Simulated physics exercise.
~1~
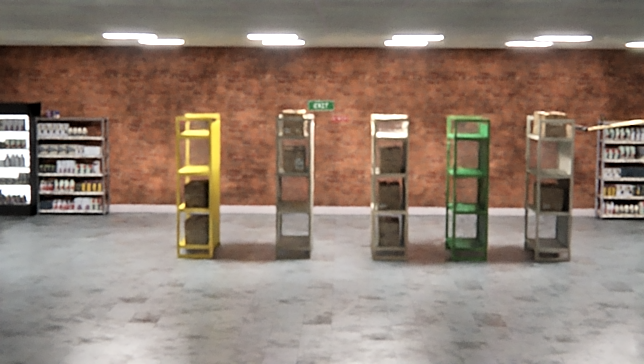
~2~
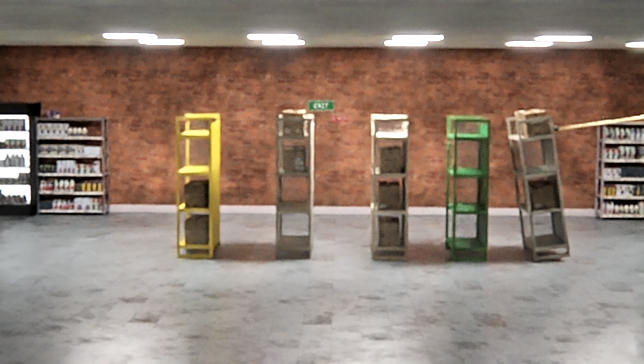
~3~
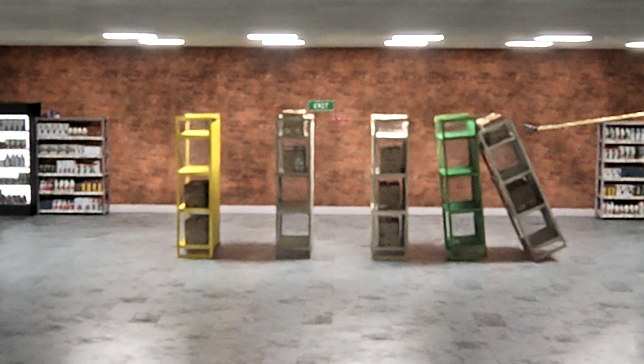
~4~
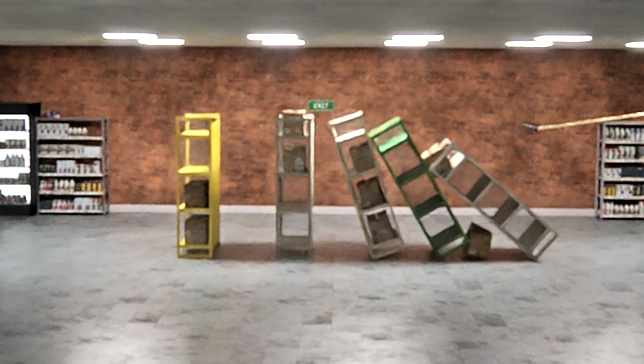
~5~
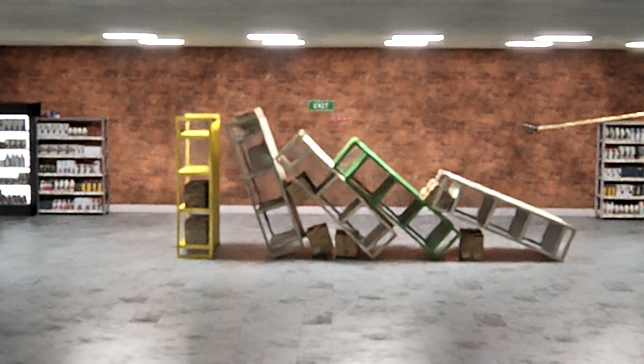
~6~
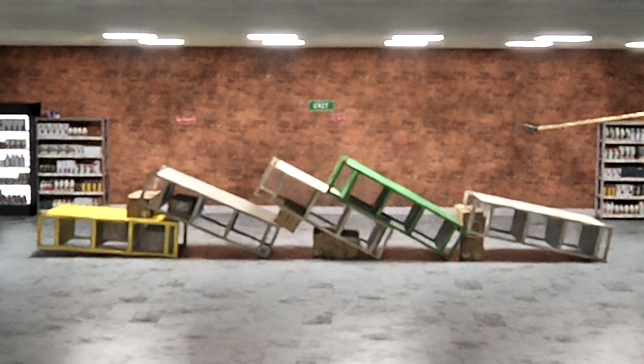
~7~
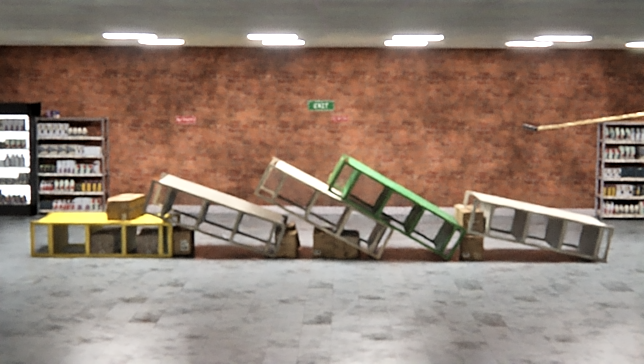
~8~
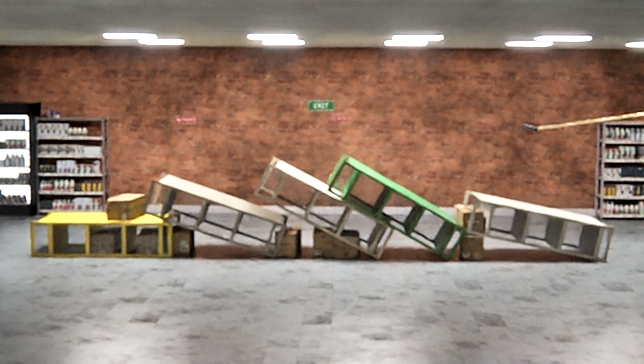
In a store-like room with a brick wall and grey floor, seen straight on from a still view, five tall shelving units stand in a spaced row, a yellow one at the far left, a green one second from the right and greyish ones between and beyond. A pale pole reaches in from the right and pushes the rightmost unit leftward, then stops as it tips into the green one. The lean passes left from unit to unit while brown boxes drop out. Finally the yellow unit topples and lies flat, with the other four slumped at a slant, none left standing.
